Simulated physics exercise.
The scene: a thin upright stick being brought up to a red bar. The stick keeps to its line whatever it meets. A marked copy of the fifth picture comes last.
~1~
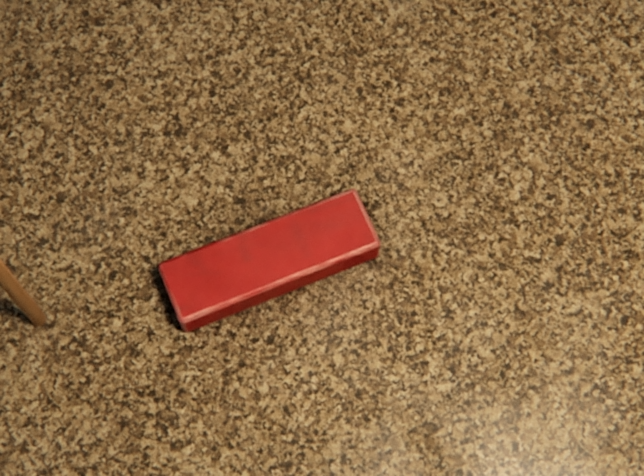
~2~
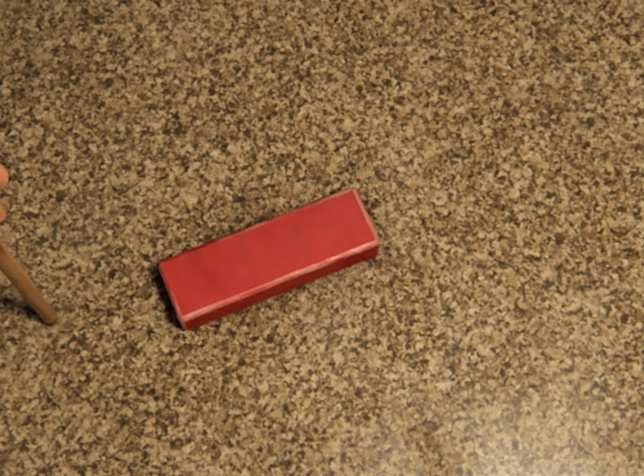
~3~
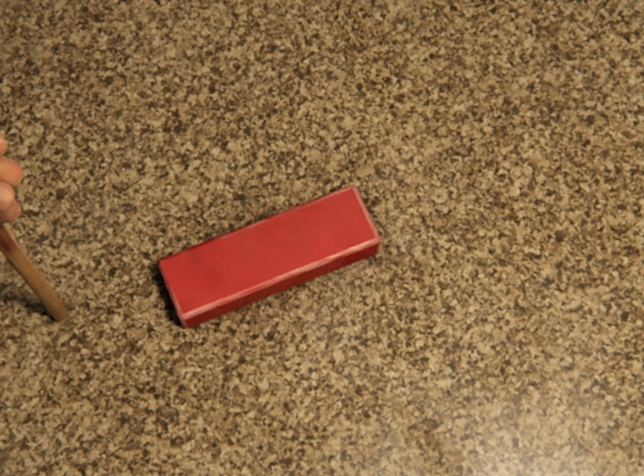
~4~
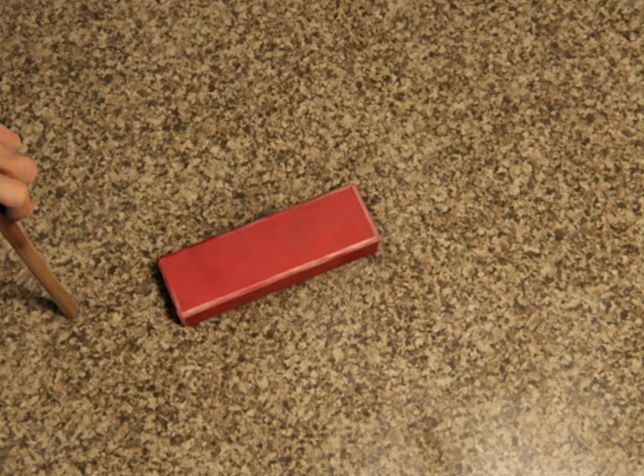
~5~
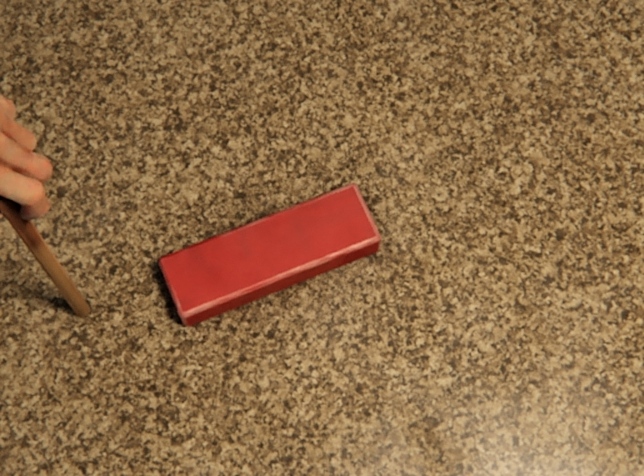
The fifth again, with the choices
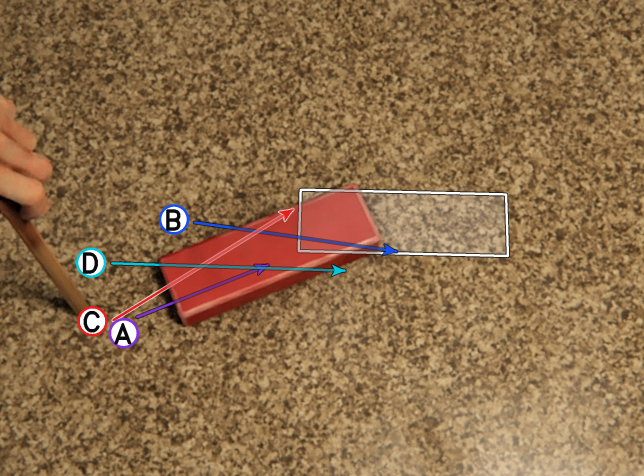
A red rectangular bar lies at a slight slant near the middle of a speckled brown and tan surface, seen from above at an angle by a steady camera. At the left edge, the lower part of a thin brown stick slides slowly rightward, its tip near the surface. Fingers gripping the stick come into view behind it, while the bar stays still, a gap remaining between them.
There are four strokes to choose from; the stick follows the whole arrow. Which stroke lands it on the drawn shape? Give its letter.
With C it matches the outline.
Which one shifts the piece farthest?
Stroke C.
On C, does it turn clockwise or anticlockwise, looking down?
On that stroke, clockwise.
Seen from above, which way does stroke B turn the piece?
On that stroke, clockwise.
On the marked copy, A from (137, 317) to (268, 265); B from (195, 222) to (396, 251); C from (113, 320) to (293, 210); D from (112, 263) to (345, 271).
Following C. Soon after the start, foot of the stick (180, 280), piece (289, 241).
Later, foot of the stick (244, 240), piece (357, 219).
In the end, foot of the stick (293, 210), piece (405, 210); it fills the outline.
As for the rest, A leaves the piece out of the outline, at (369, 206); B leaves the piece out of the outline, at (291, 281); D leaves the piece out of the outline, at (344, 304).
